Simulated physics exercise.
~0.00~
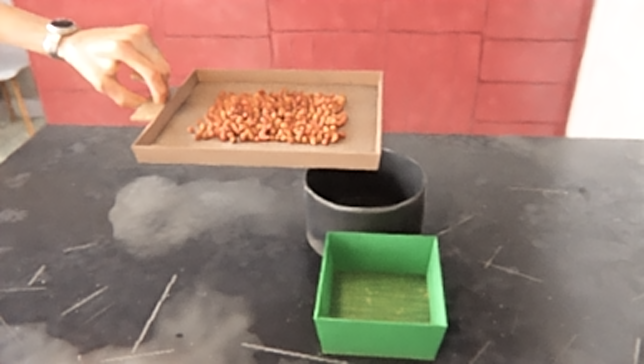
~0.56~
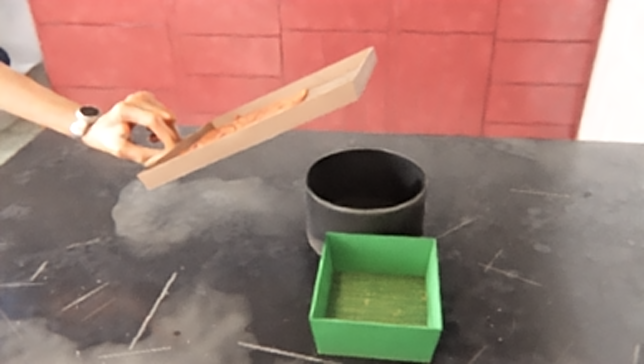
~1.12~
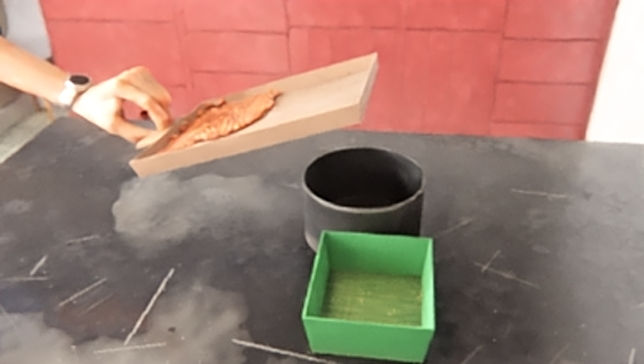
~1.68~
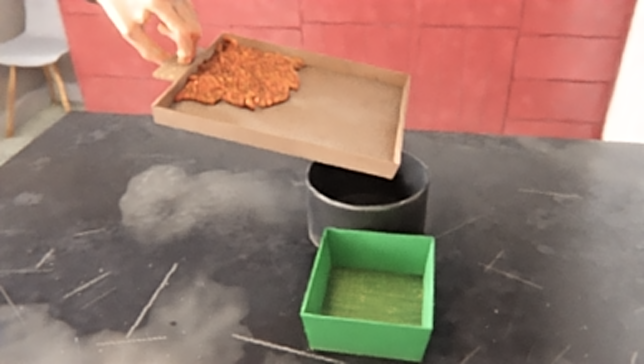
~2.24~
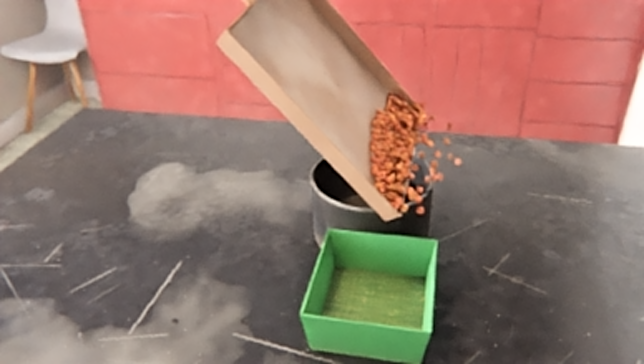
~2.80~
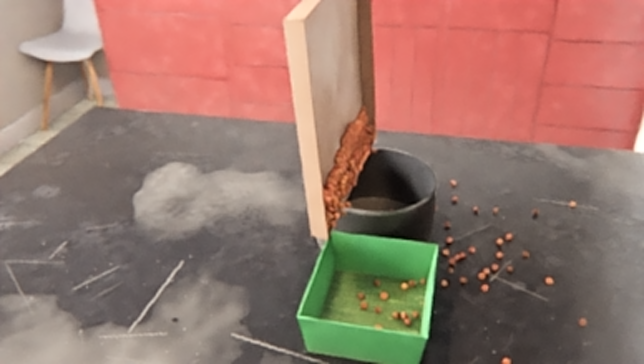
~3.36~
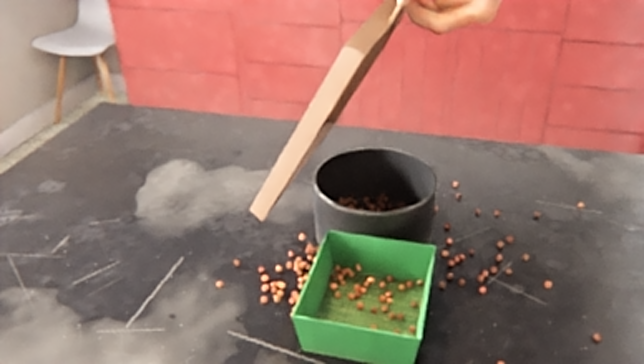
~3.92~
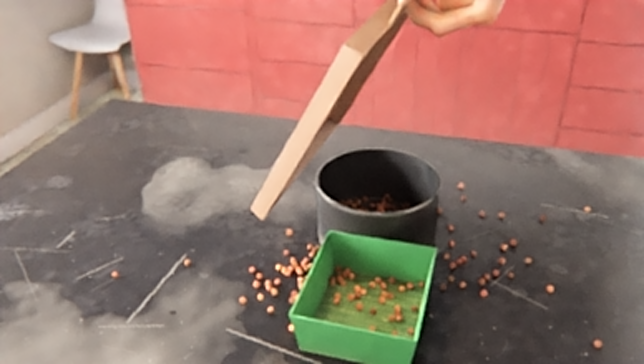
Dark tabletop with a hand tilting a tray of clay pellets into a black pot, some landing in a green tin and around.
